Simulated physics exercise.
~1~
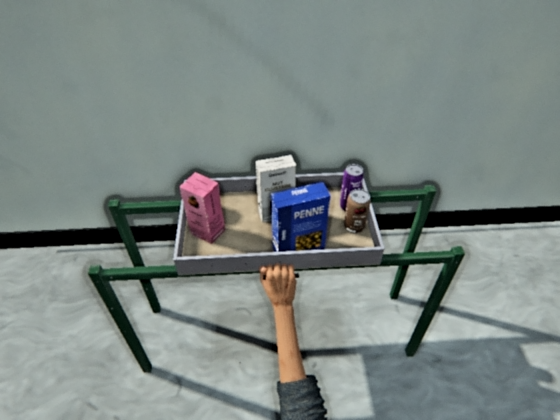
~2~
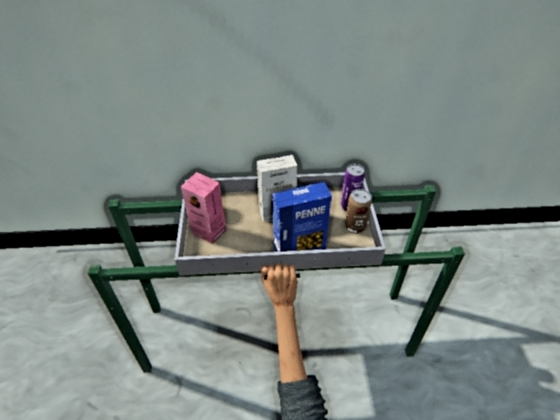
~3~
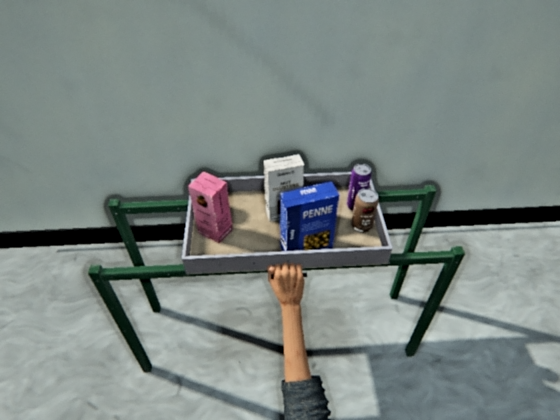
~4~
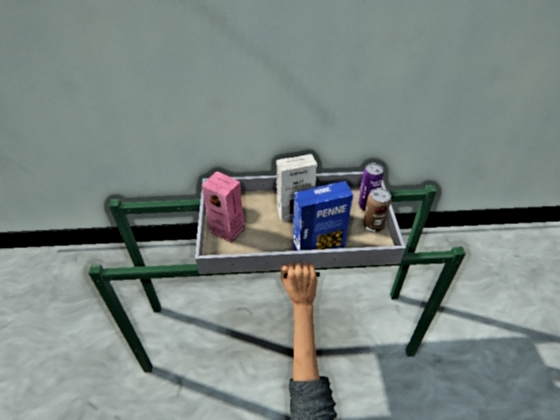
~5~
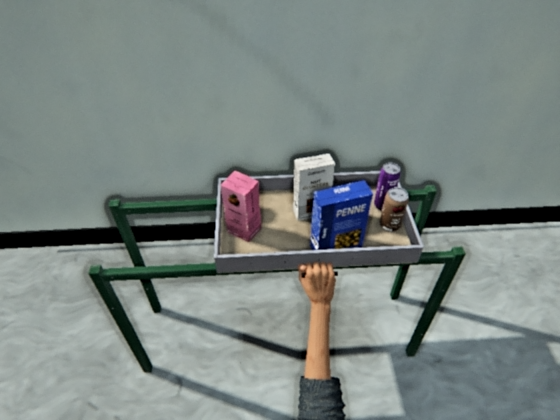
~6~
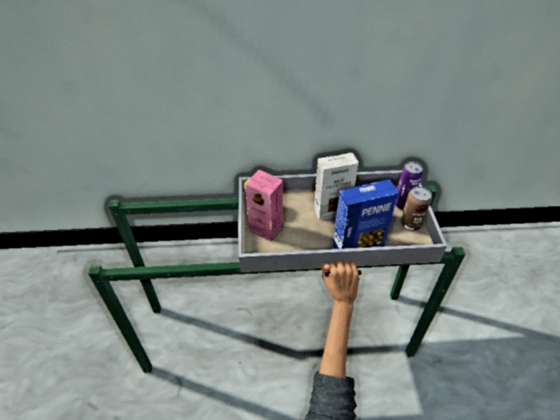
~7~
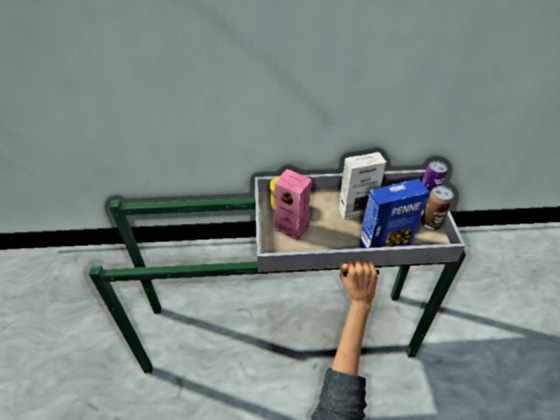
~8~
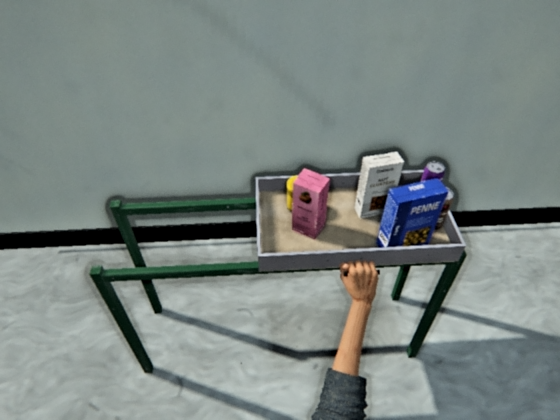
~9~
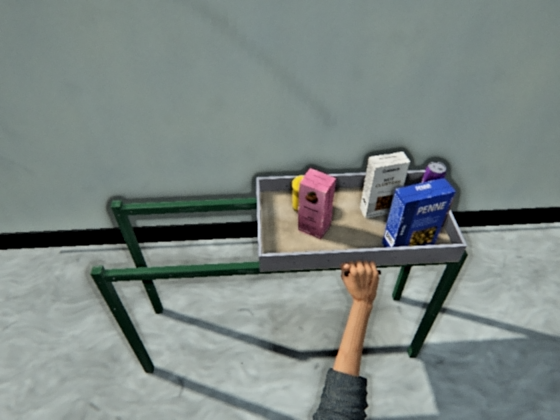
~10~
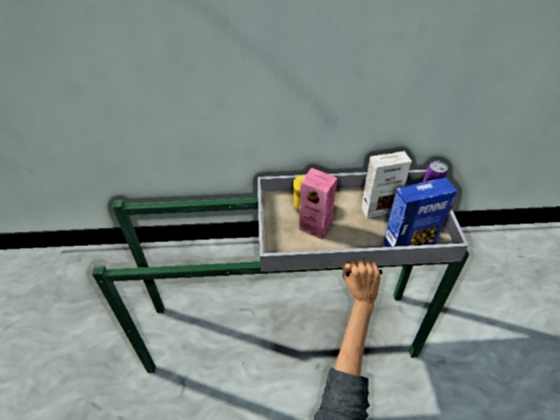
A shallow, low-railed tray on a green metal frame, seen from above against a plain grey wall, holds a pink carton at left, a white packet behind a blue penne packet near the middle, and purple and brown cans at right. A hand grips its front edge and pushes it right, slowly, then faster. At the right end of the frame the tray stops dead. The pink carton and both packets keep sliding right, and a yellow tin shows behind the carton. Everything visible settles upright, the blue packet hiding the brown can, the hand still at the edge.
